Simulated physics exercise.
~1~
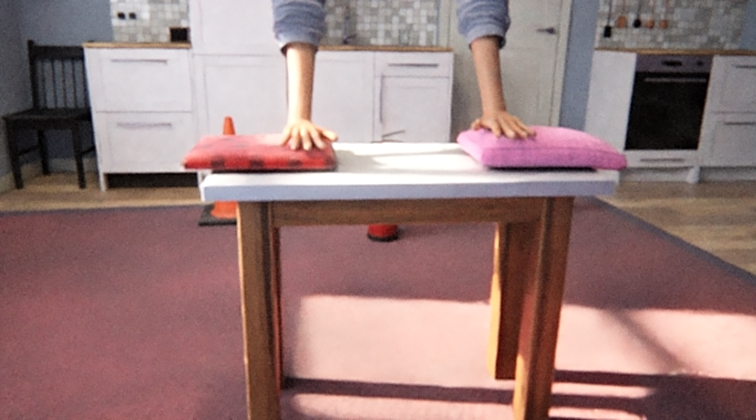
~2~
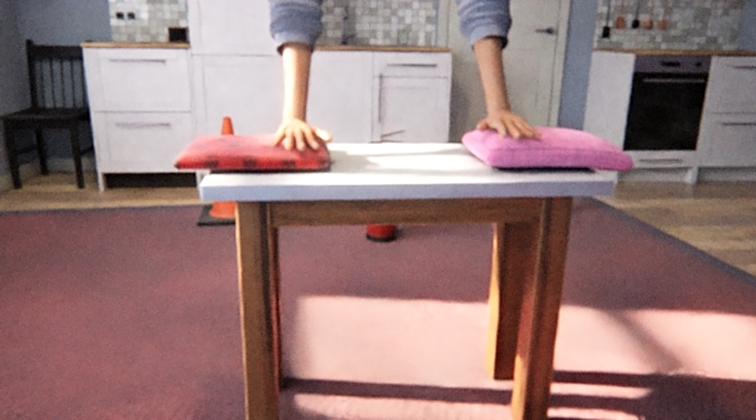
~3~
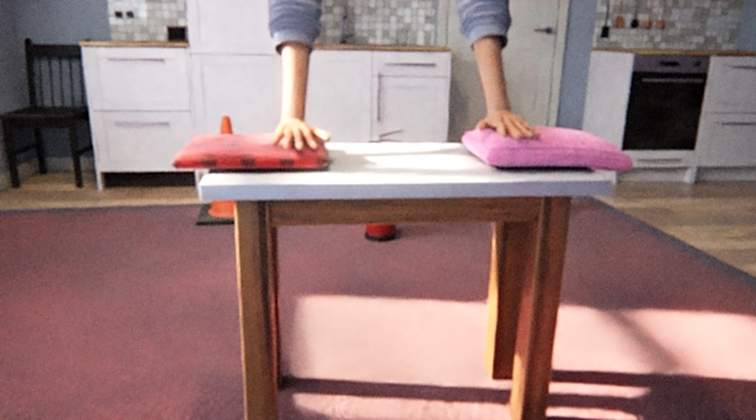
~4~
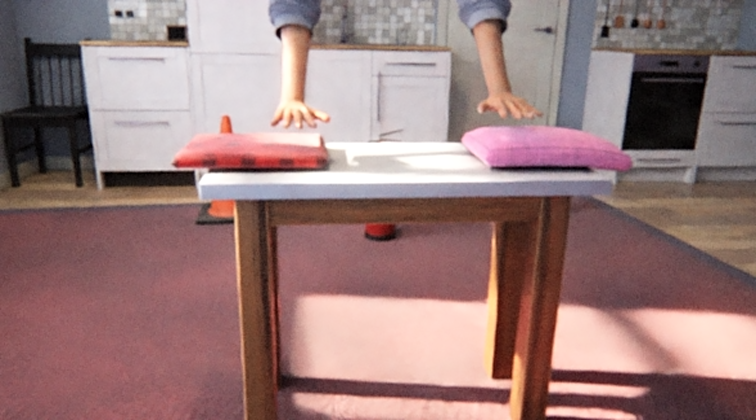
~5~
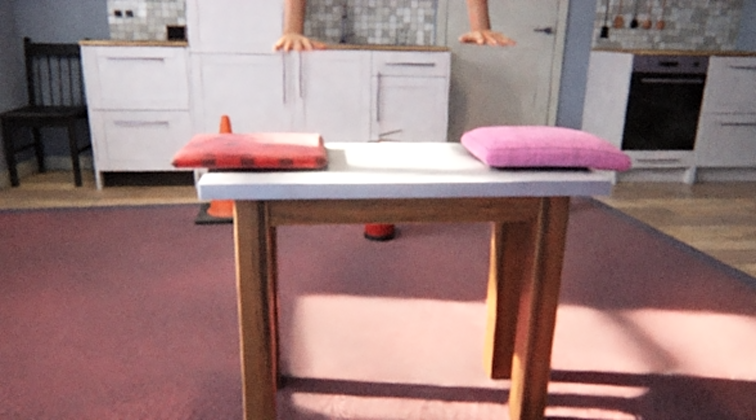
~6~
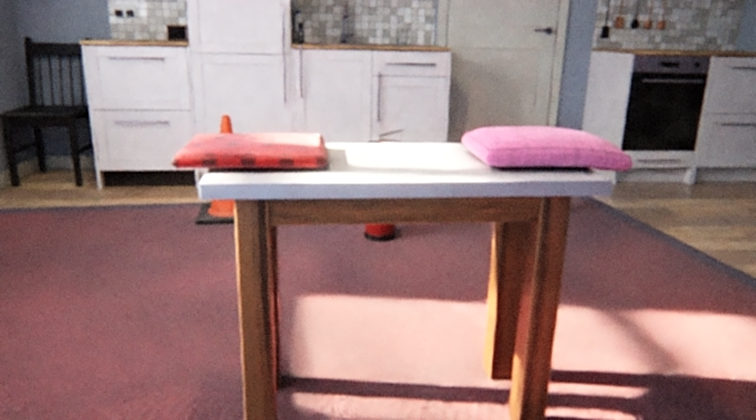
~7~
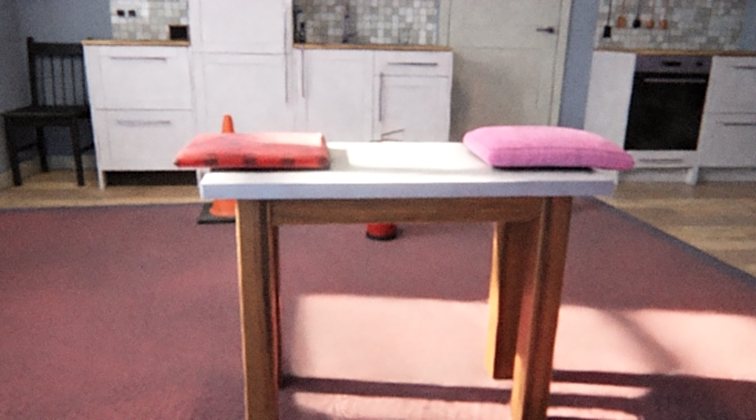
To begin with, two hands rest on a red patterned seat pad and a pink pillow, which lie at the left and right ends of a narrow white-topped table with wooden legs. The table stands on a reddish rug in a sunlit kitchen, with orange cones behind it. The hands stay on the cushions for a while, then lift off both at about the same time. They rise out of view, leaving the table unattended. Neither cushion tips or slides, and the red pad and pink pillow both end at rest on top.
